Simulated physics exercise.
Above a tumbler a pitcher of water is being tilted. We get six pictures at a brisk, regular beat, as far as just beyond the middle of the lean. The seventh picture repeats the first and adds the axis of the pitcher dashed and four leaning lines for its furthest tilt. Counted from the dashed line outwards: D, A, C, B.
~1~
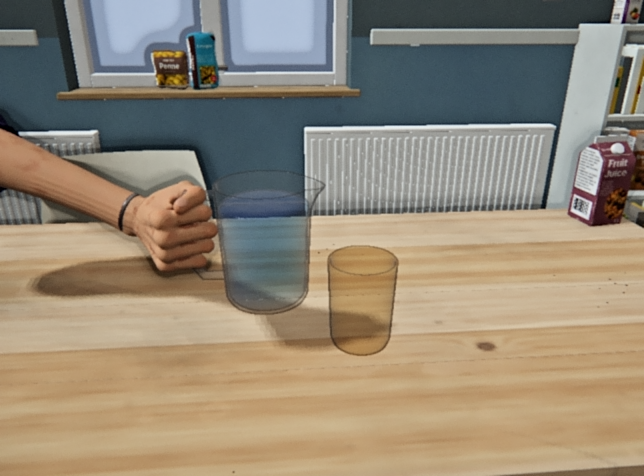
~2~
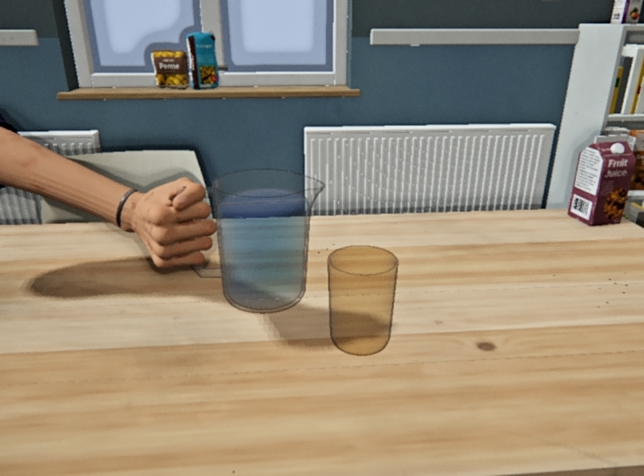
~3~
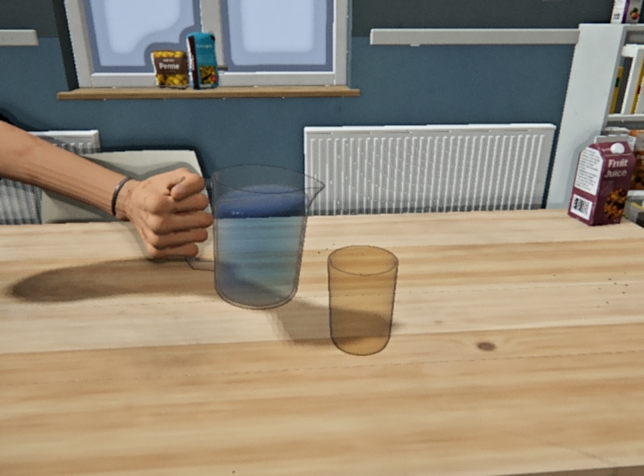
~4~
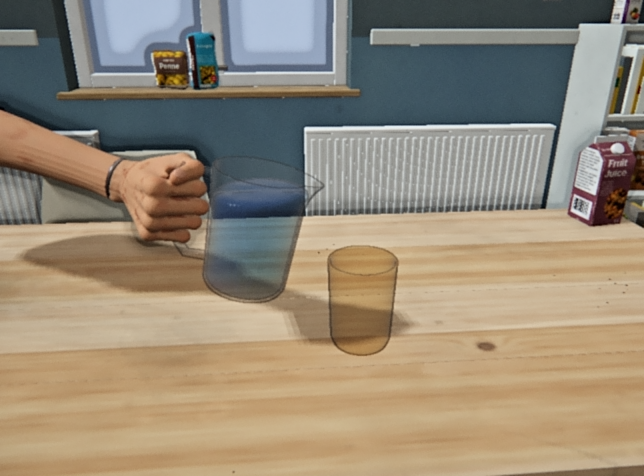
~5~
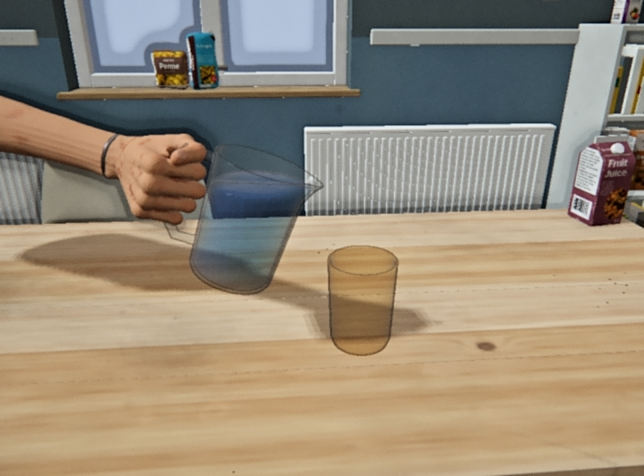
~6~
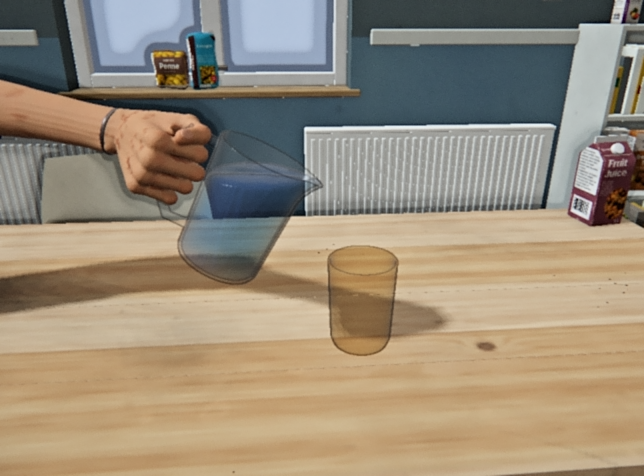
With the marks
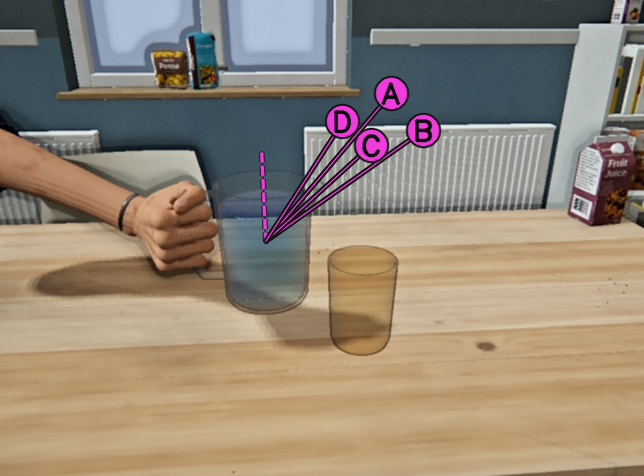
A hand held a clear pitcher of blue-looking water on a wooden table beside an amber tumbler, then lifted it slightly and gradually tilted it to the right, with no water leaving the spout.
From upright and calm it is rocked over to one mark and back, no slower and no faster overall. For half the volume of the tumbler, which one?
B is best.
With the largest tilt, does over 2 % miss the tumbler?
No, it does not.
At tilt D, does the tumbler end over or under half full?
Under half.
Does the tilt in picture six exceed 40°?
No, it does not.
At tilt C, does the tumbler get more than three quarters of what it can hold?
No.
In magenta, A at (380, 106); B at (409, 140); C at (358, 156); D at (333, 136).
Choosing A, the tumbler ends with about 21 % of what it can hold.
Choosing B, the tumbler ends with about 50 % of what it can hold.
Choosing C, the tumbler ends with about 34 % of what it can hold.
Choosing D, the tumbler ends with about 11 % of what it can hold.
